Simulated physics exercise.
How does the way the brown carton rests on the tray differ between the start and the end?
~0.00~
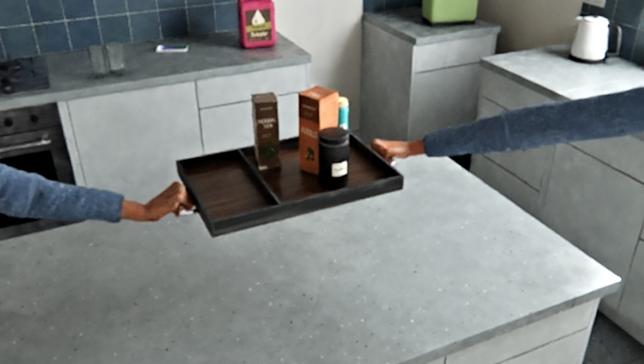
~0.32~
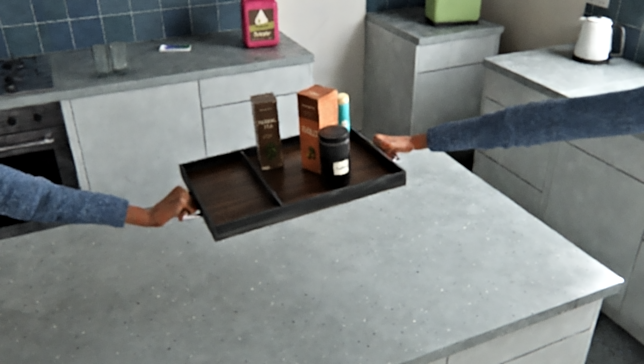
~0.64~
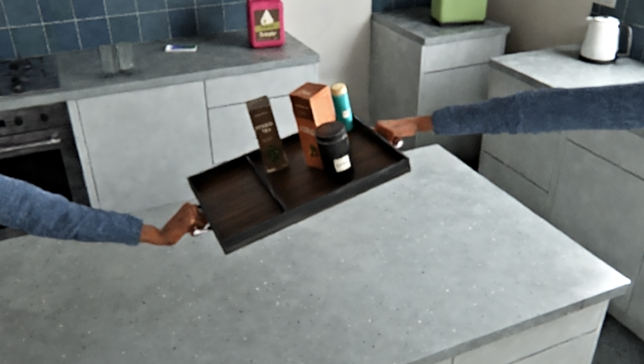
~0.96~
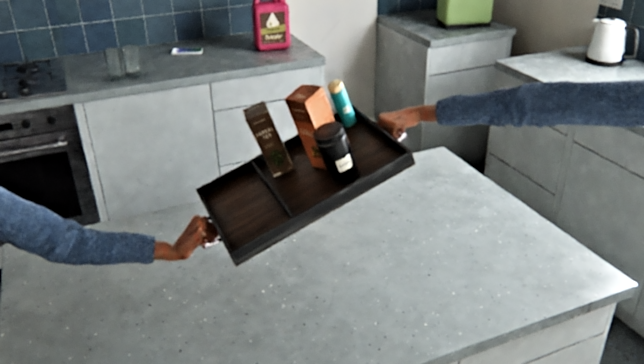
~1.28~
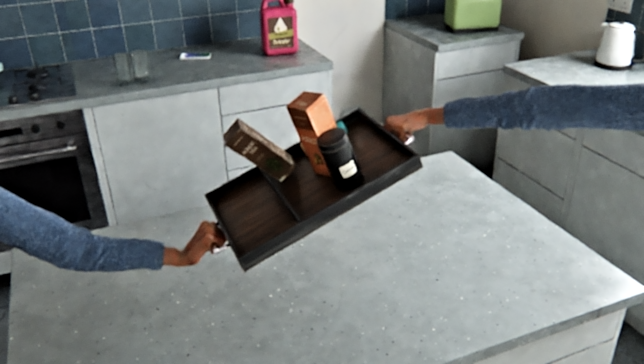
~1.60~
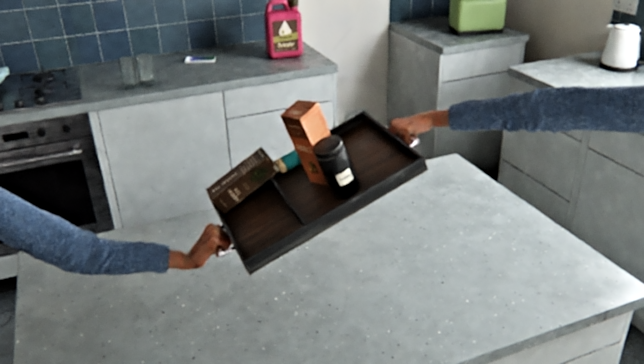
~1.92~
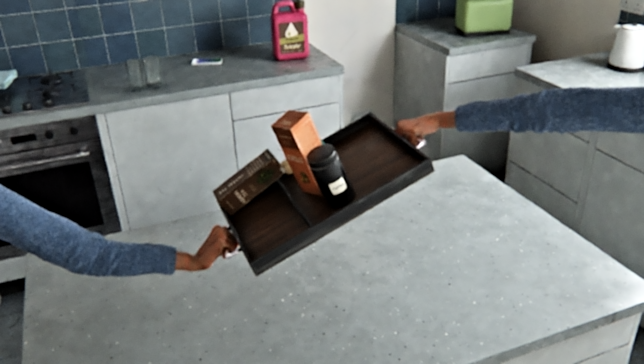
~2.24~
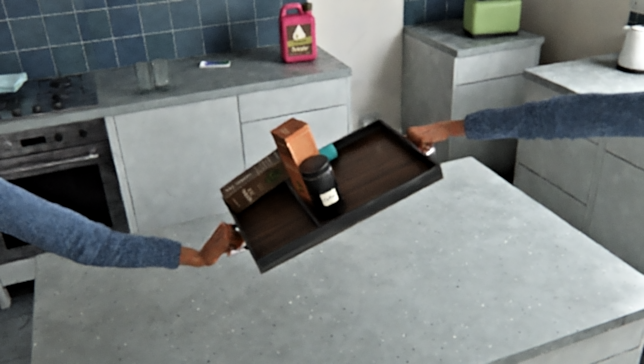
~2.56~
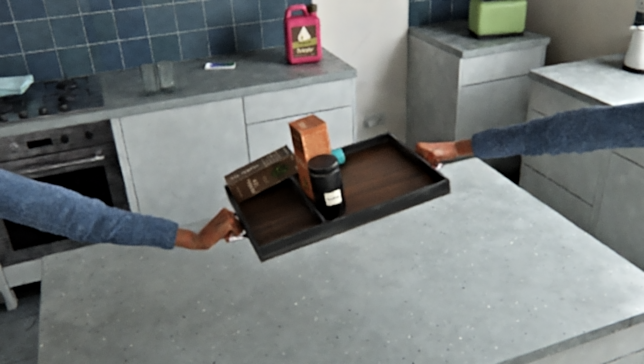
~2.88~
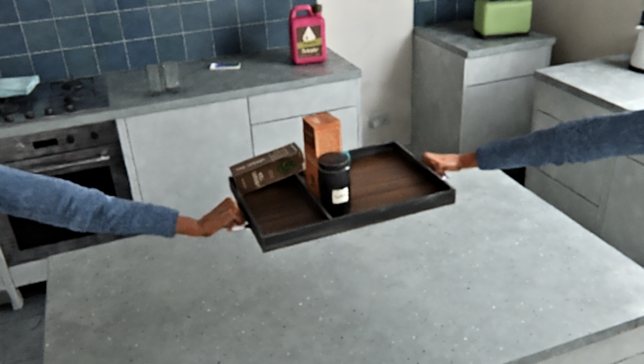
At the start the brown carton stands upright on the tray, and at the end it is lying on its side.
